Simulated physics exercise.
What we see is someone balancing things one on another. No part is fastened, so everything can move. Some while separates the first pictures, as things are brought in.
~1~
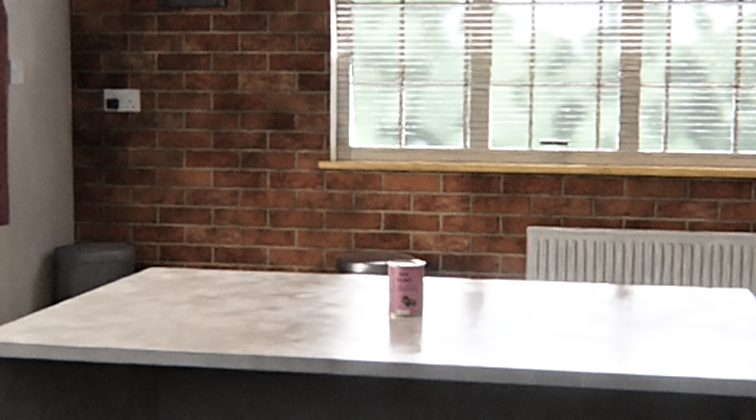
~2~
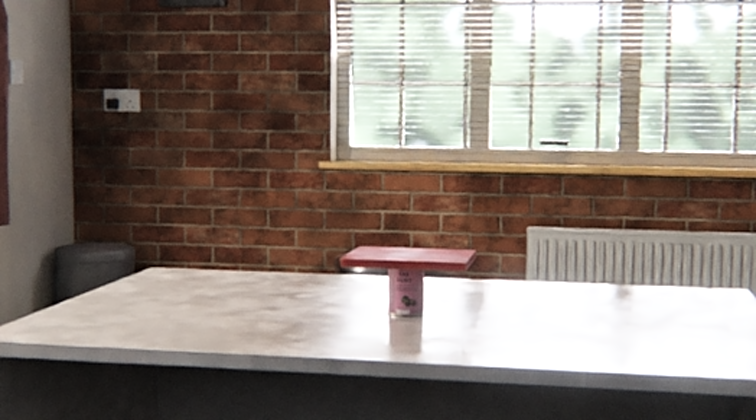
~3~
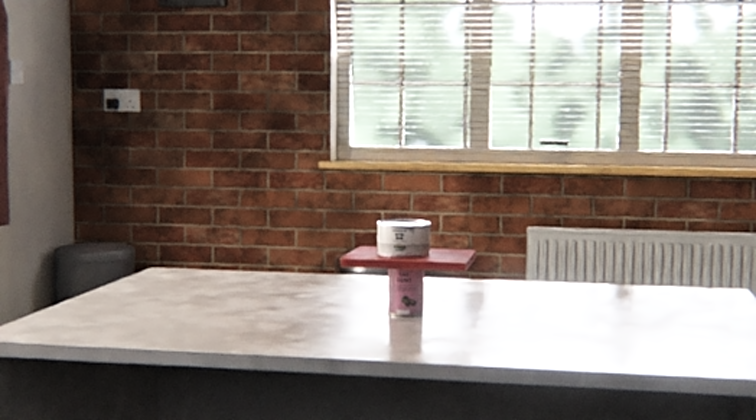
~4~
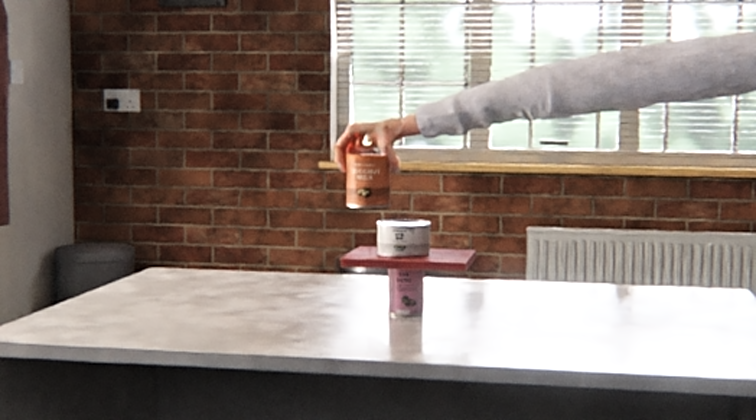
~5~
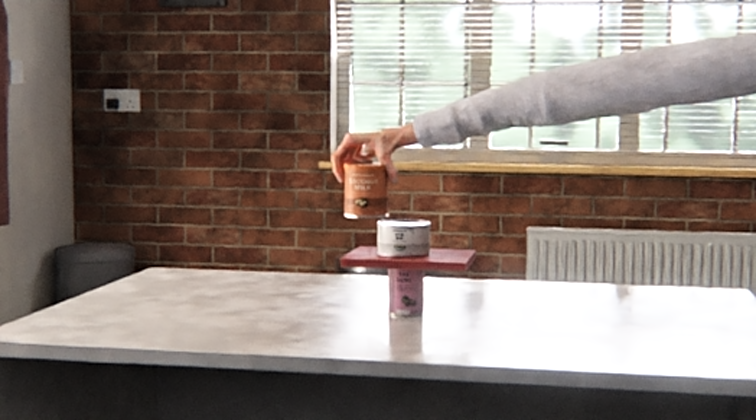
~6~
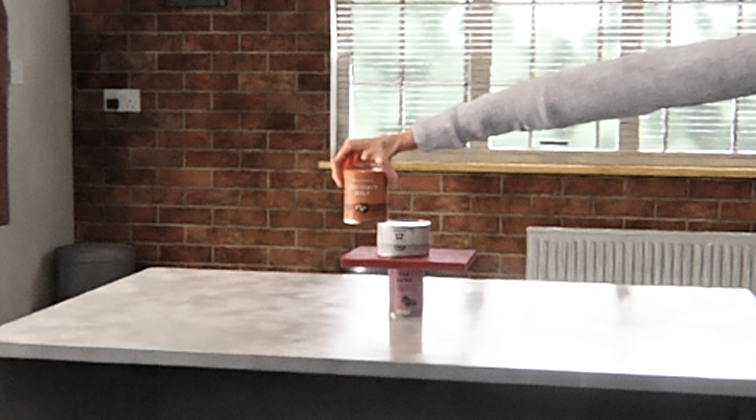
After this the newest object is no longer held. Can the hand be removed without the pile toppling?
No, the pile topples.
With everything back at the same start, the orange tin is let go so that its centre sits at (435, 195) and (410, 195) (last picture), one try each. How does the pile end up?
On the first release the pile caves in, while on the second it stays intact.
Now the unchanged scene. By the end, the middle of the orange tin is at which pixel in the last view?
In the final view it sits at roughly (239, 285).
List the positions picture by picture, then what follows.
In the first frame, the last thing is not in view yet.
In the second frame, the last thing is not in view yet; red board (410, 258).
In the third frame, the last thing is not in view yet; pink tin (406, 288).
The fourth frame shows on its way; orange tin (369, 180); white tub (404, 238).
The fifth frame shows on its way; orange tin (366, 190); red board (410, 258).
The sixth frame shows set down, still held; orange tin (366, 196); pink tin (406, 288).
Then, 0.40 s past the last view, orange tin now fallen; white tub rocked 6° from its first pose; red board rocked 6° from its first pose.
Then, 0.60 s past the last view, things are still on the move.
Finally, fallen, orange tin; the other 3 still in place. Final places as the last picture's camera would see them, orange tin near (239, 285). The pile loses its balance.
